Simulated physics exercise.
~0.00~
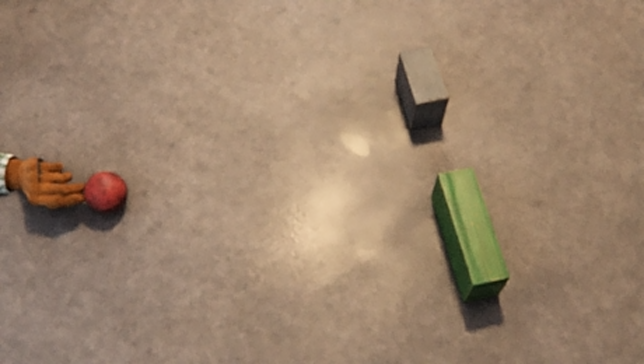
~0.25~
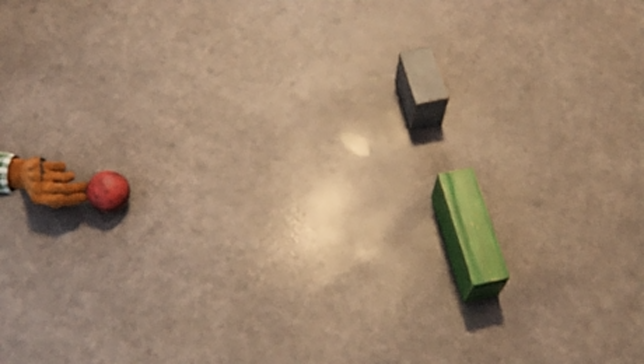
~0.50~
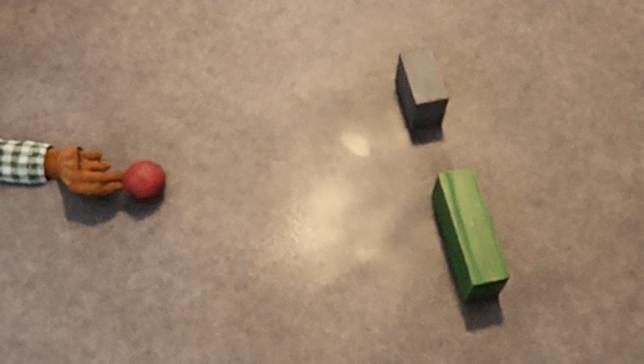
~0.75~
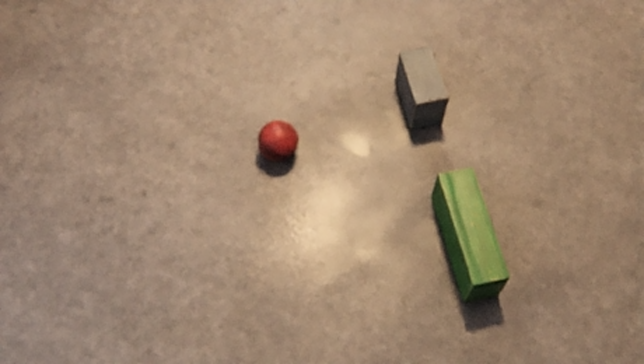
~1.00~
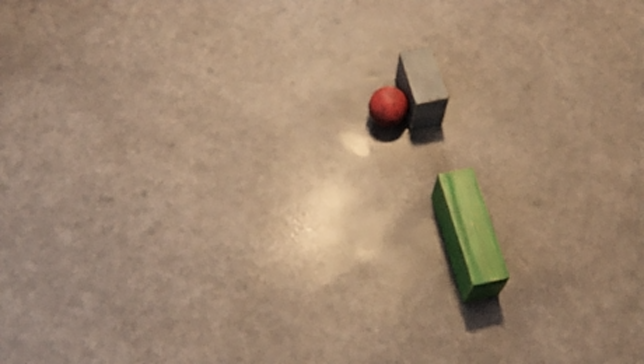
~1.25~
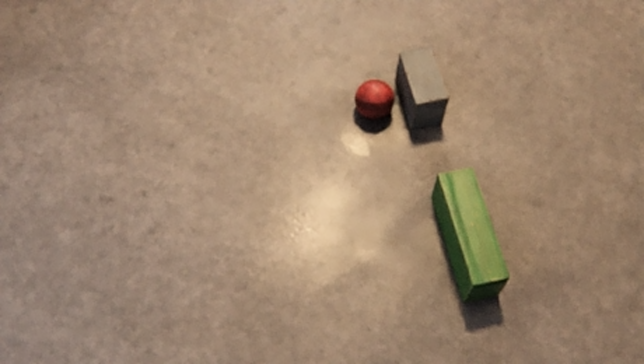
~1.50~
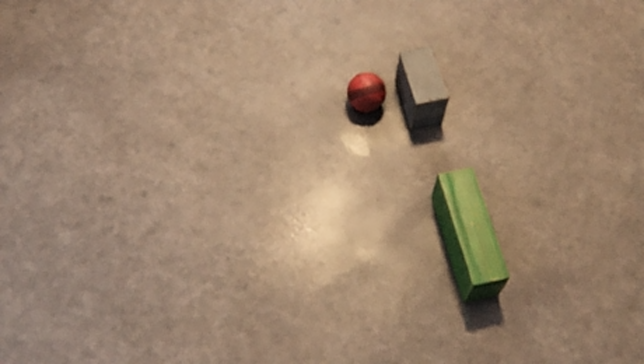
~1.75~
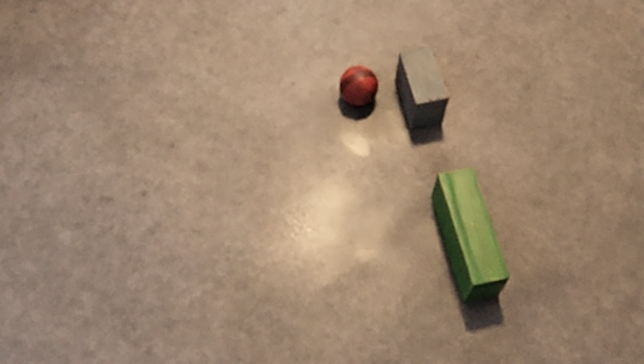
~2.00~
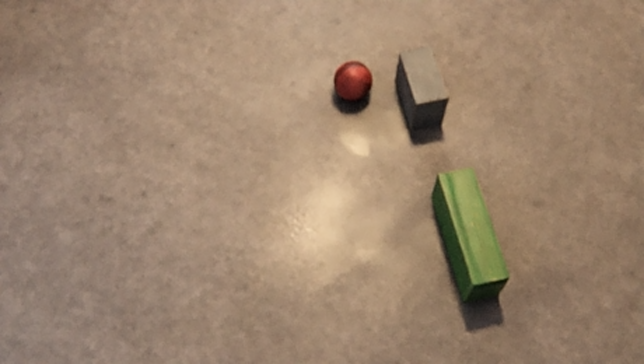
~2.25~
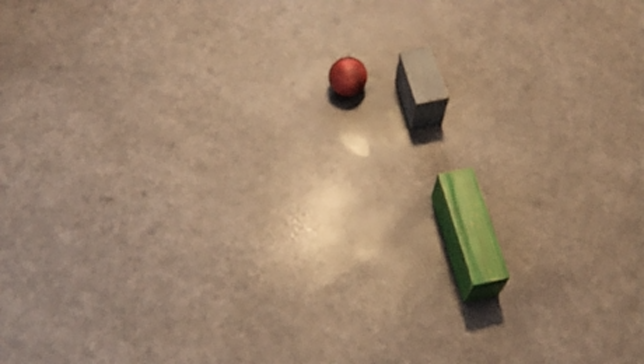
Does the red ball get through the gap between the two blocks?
No, the red ball hits the grey block and rolls back a little to the left, so it does not get through.
